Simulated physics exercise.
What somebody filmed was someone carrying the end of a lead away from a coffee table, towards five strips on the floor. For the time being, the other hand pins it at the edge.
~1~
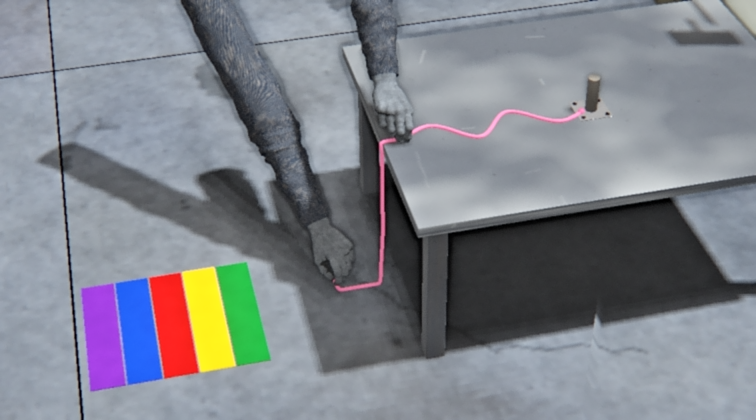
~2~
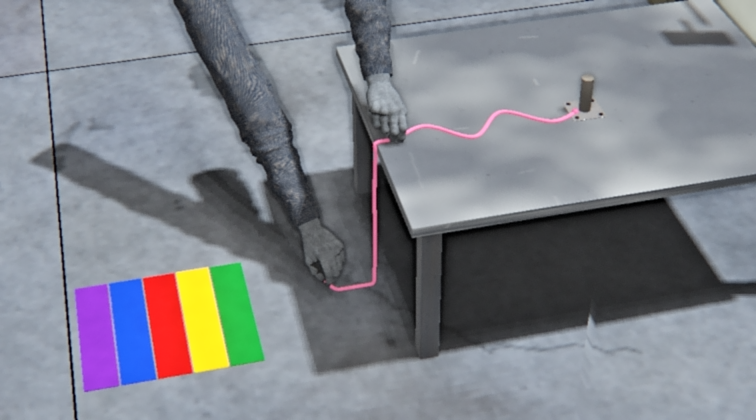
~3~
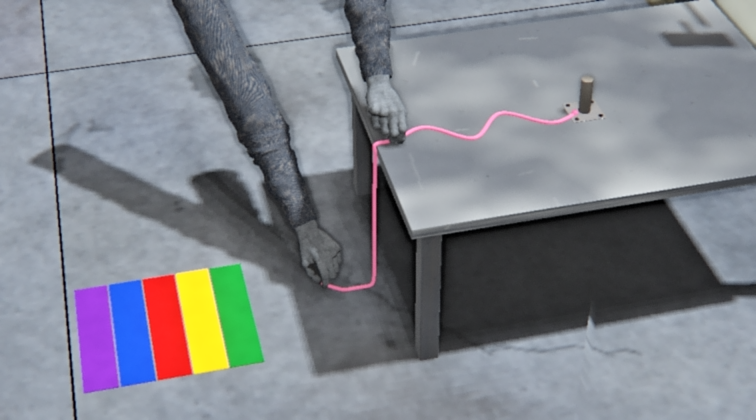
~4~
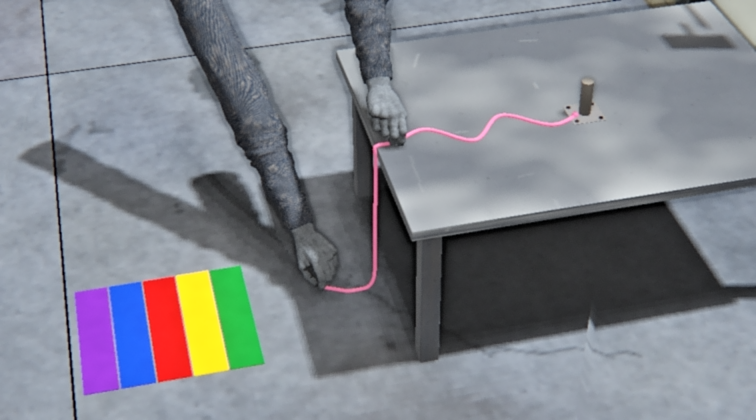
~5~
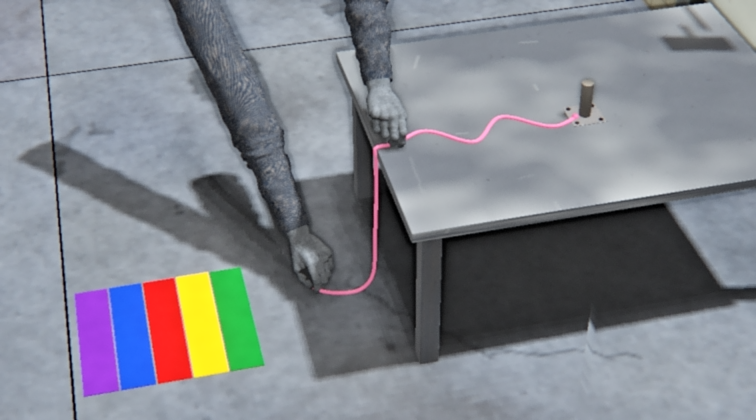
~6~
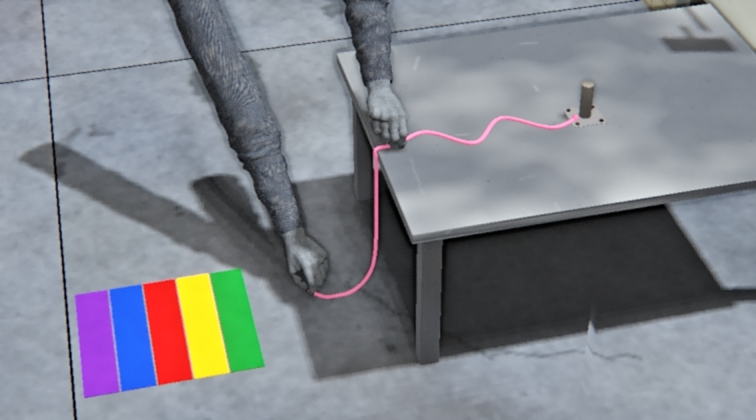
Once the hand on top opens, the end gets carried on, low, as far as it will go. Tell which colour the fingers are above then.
They are above red.
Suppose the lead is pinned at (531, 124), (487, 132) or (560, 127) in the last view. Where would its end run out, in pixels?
Results: (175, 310); (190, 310); (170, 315).
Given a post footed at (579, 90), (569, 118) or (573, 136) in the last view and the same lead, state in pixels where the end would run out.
In order, it comes out close to (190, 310), (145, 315) and (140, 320).
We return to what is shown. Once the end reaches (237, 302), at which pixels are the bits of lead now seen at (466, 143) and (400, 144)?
Point one: (435, 138); point two: (375, 165).
Soon after, end near (237, 302); over green.
After that, end near (191, 310); over yellow.
At the stop, end near (165, 314); over red. It gets as far as the red strip.
